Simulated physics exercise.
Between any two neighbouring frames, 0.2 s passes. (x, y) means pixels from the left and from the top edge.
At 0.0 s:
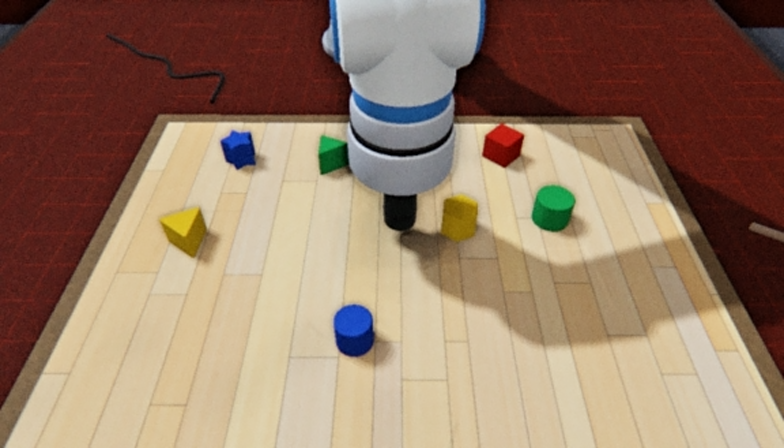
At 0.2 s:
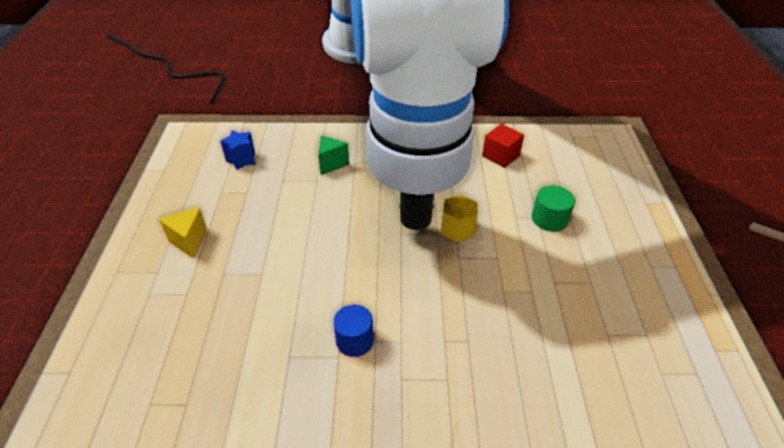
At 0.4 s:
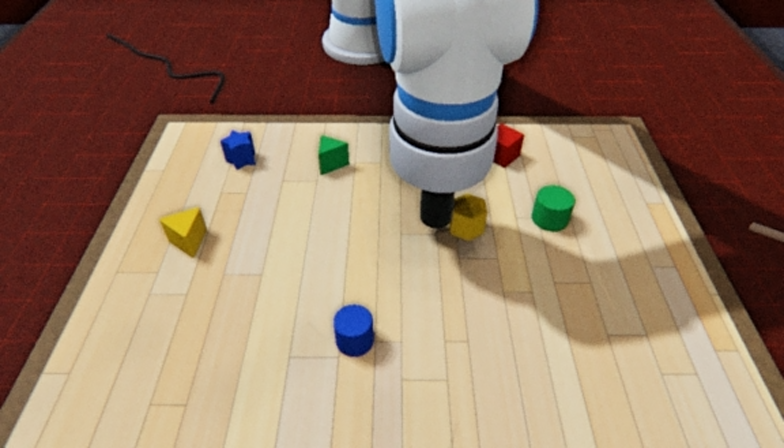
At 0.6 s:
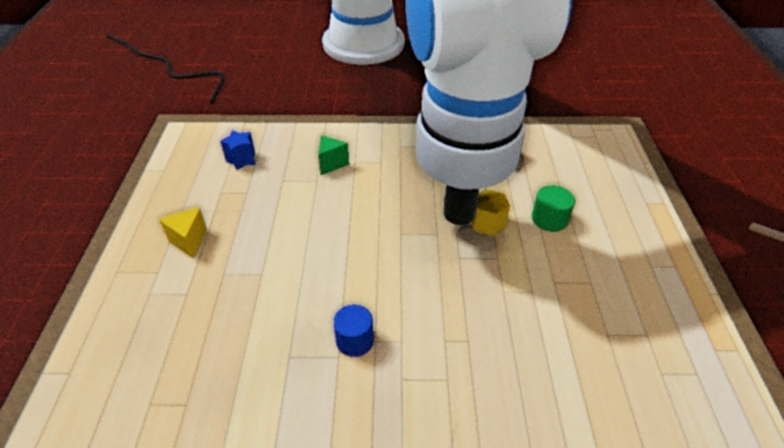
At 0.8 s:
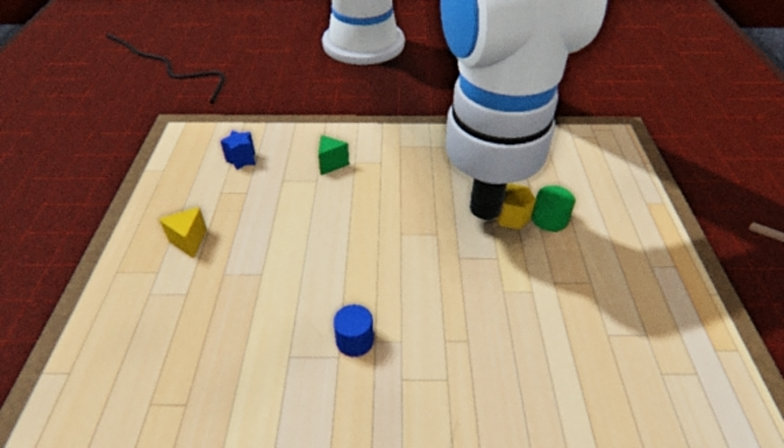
On a wooden board, a robot arm's black rod pushes a yellow hexagon right beside a green cylinder.
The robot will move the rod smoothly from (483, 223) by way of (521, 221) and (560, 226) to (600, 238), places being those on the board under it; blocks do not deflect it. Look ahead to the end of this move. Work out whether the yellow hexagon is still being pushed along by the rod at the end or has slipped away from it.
It comes off the rod's front.
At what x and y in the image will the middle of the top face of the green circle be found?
Pixel (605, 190).
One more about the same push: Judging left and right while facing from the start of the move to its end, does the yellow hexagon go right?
Going by the path, no.
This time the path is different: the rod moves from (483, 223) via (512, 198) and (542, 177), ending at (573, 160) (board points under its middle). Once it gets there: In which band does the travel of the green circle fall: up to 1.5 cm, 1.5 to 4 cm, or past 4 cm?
Distance: Between 1.5 and 4 cm.
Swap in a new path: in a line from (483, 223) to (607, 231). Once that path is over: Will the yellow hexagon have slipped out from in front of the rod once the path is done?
The answer is yes.
What follows on the original path. One third of the way, rod at (525, 207); yellow hexagon at (551, 186), turned 30° anticlockwise; green circle at (587, 193).
Two thirds of the way, rod at (565, 212); yellow hexagon at (560, 180), turned 50° anticlockwise; green circle at (598, 191).
At the end, rod at (606, 224); yellow hexagon at (560, 180), turned 50° anticlockwise; green circle at (605, 190).
